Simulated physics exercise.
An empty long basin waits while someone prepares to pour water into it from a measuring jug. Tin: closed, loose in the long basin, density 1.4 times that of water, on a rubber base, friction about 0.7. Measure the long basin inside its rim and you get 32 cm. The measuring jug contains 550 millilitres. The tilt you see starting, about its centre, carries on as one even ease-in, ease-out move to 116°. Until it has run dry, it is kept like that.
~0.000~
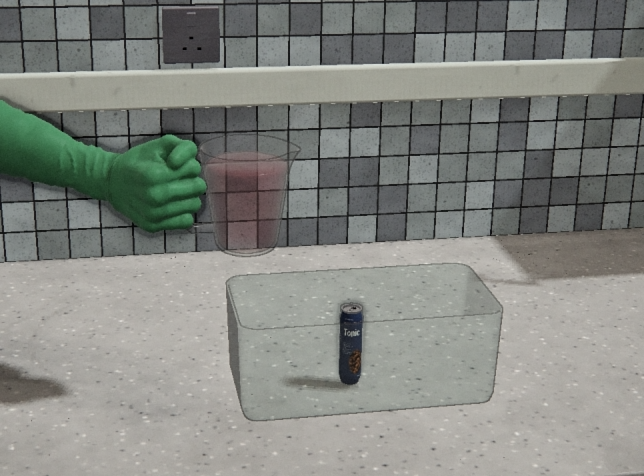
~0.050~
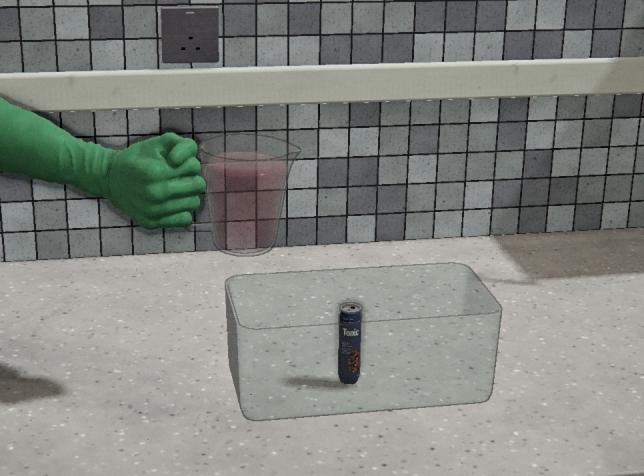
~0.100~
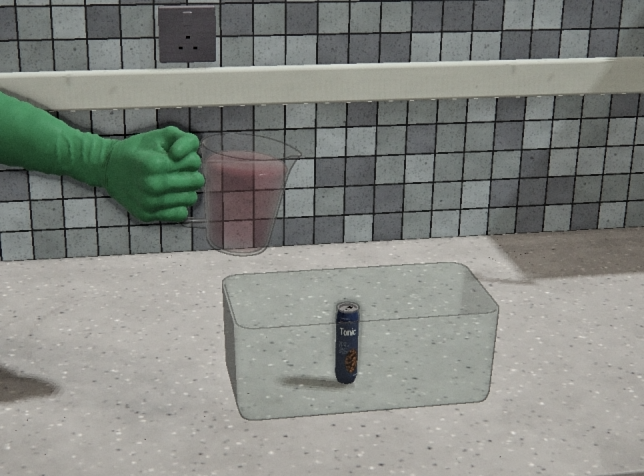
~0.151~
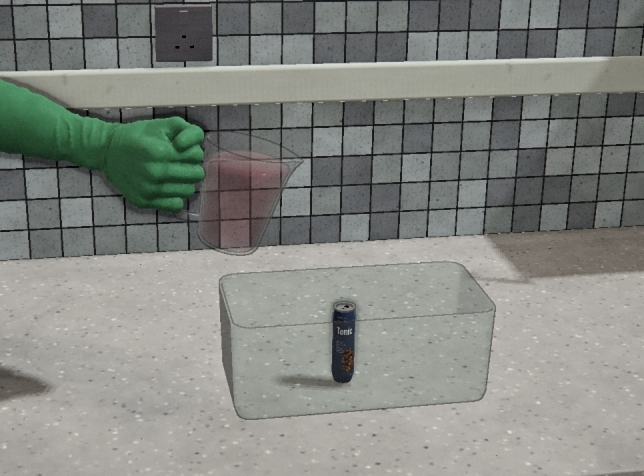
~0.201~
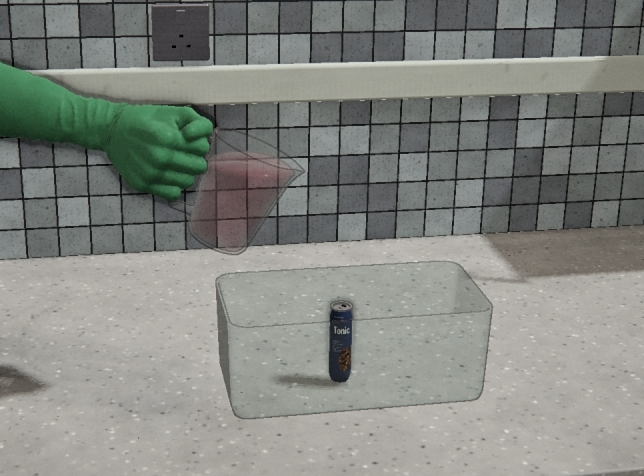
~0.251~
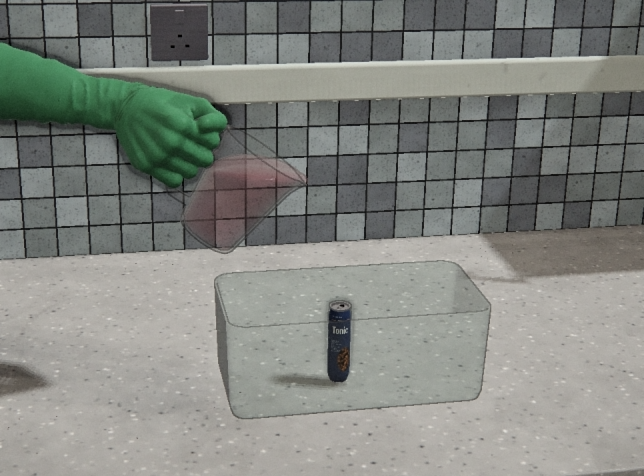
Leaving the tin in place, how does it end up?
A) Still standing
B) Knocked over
Knocked over.
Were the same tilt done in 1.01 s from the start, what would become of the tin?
Then the tin tumbles.
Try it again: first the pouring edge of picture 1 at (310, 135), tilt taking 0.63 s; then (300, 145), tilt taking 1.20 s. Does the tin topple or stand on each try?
First it tips over; then it tips over.
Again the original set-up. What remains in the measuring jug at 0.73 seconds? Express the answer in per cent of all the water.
3 %.
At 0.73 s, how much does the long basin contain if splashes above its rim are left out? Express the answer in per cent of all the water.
90 per cent, give or take a little.
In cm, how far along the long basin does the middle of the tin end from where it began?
In the end the tin's centre has shifted about 8.5 centimetres.
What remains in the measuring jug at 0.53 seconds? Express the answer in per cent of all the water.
Remaining: Near 44 % of the total.
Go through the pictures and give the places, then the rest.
In the first frame, tilt 0°; pouring edge (300, 147); surface from (204, 163) to (288, 159); the long basin's rim runs from (233, 304) to (485, 288); the tin's top is at (352, 312).
In the second frame, tilt 2°; pouring edge (301, 148); surface from (204, 162) to (287, 160).
In the third frame, tilt 6°; pouring edge (302, 152); surface from (204, 160) to (288, 162).
In the fourth frame, tilt 14°; pouring edge (303, 159); surface from (206, 159) to (289, 164).
In the fifth frame, tilt 24°; pouring edge (305, 169); surface from (206, 163) to (296, 166).
In the sixth frame, tilt 36°; pouring edge (307, 183); surface from (201, 179) to (302, 174); 1 per cent is over the edge.
Then, 0.53 s in, the tilt is 103° and 44 per cent is still to pour; the tin stands where it began.
Then, 0.73 s in, the tilt is 116° and 3 per cent is still to pour; the tin stands 2 cm from where it began.
Then, 0.94 s in, the tilt is 116° and 0 per cent is still to pour; the tin leans 35°.
Then, 1.17 s in, the tilt is 116° and 0 per cent is still to pour; the tin lies on its side.
Finally, the tin lies on its side.
